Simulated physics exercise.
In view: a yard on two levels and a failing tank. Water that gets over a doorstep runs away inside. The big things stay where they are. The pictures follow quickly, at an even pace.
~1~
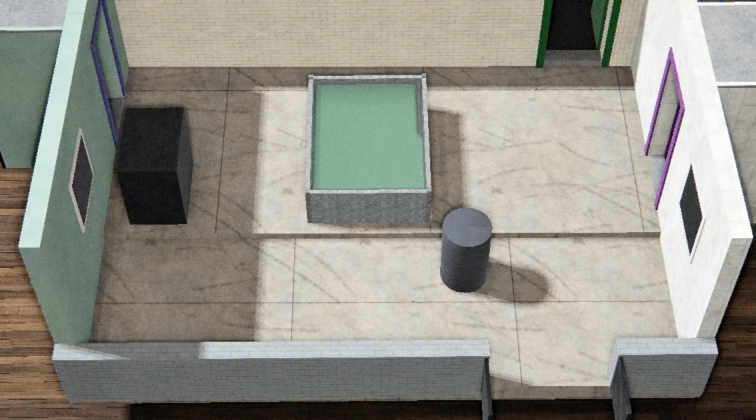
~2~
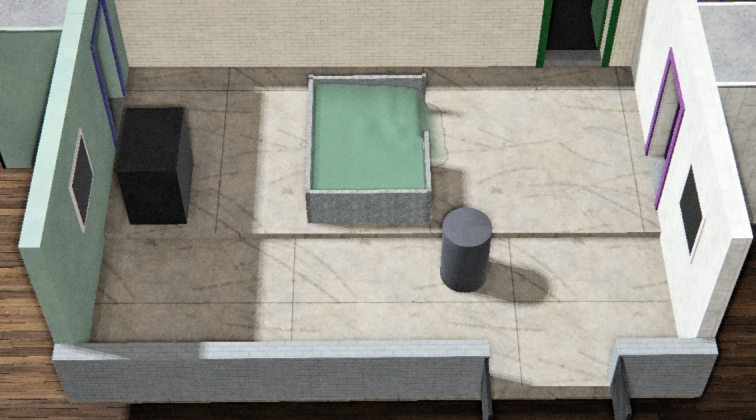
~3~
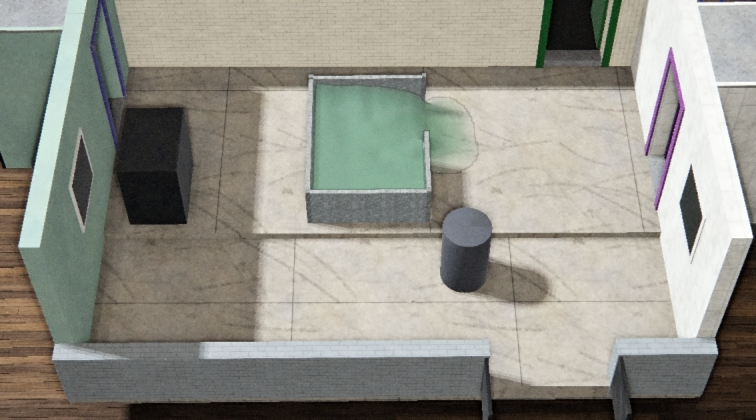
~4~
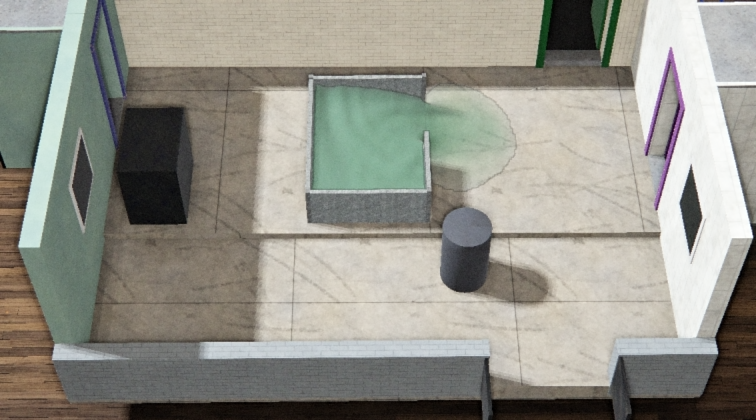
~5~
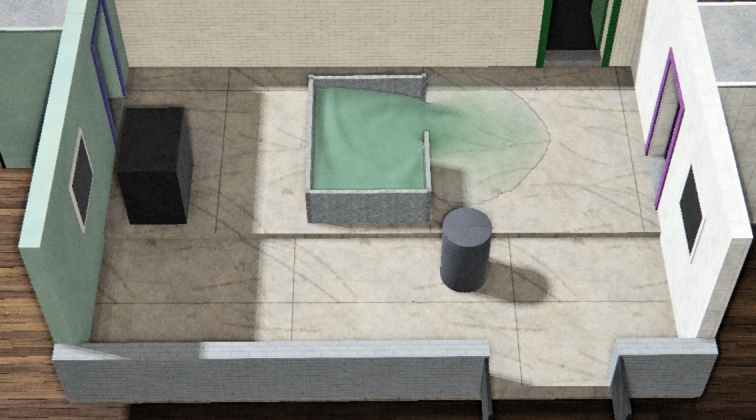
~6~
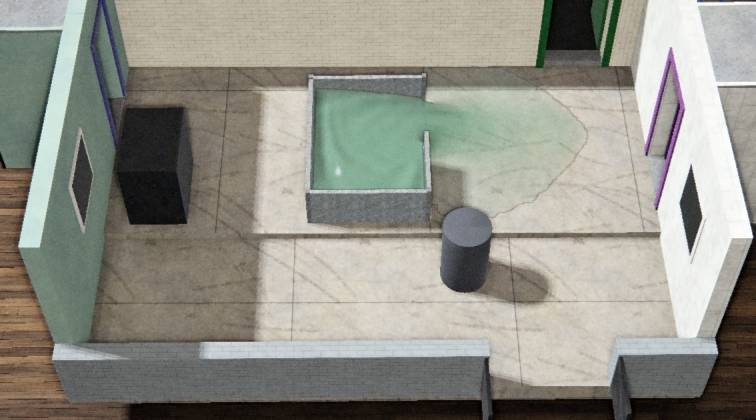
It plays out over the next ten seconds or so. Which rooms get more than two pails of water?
One by one: The blue door stays under that; the purple door takes more than that; the green door takes more than that.
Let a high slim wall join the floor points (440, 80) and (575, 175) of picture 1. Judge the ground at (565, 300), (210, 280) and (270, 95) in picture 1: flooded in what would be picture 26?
In turn: Under water, not flooded, under water.
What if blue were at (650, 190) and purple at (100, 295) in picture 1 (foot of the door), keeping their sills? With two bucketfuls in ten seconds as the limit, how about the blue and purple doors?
In short: Blue passes that mark; purple takes less.
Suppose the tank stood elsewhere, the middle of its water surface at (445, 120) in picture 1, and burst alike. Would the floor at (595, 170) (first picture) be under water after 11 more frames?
Verdict: Under water.
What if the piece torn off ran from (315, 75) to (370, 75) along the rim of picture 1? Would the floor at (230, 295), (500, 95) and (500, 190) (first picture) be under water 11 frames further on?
As listed: Not flooded, flooded, free of water.
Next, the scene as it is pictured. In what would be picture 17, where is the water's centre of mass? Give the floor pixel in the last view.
Near (466, 144).
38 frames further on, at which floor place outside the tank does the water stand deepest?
I would point to (667, 369).
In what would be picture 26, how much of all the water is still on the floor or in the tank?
I make it 90 per cent.
A moment on, water covers 25 % of the floor; the blue door not reached, the purple door under two buckets in, the green door wet at the sill, nothing in.
Next, water covers 25 % of the floor; the blue door not reached, the purple door over two buckets in, the green door under two buckets in.
Then, water covers 30 % of the floor; the blue door not reached, the purple door far over two buckets in, the green door over two buckets in.
Later, water covers 45 % of the floor; the blue door not reached, the purple door far over two buckets in, the green door over two buckets in.
In the end, water covers 65 % of the floor; the blue door not reached, the purple door far over two buckets in, the green door over two buckets in.
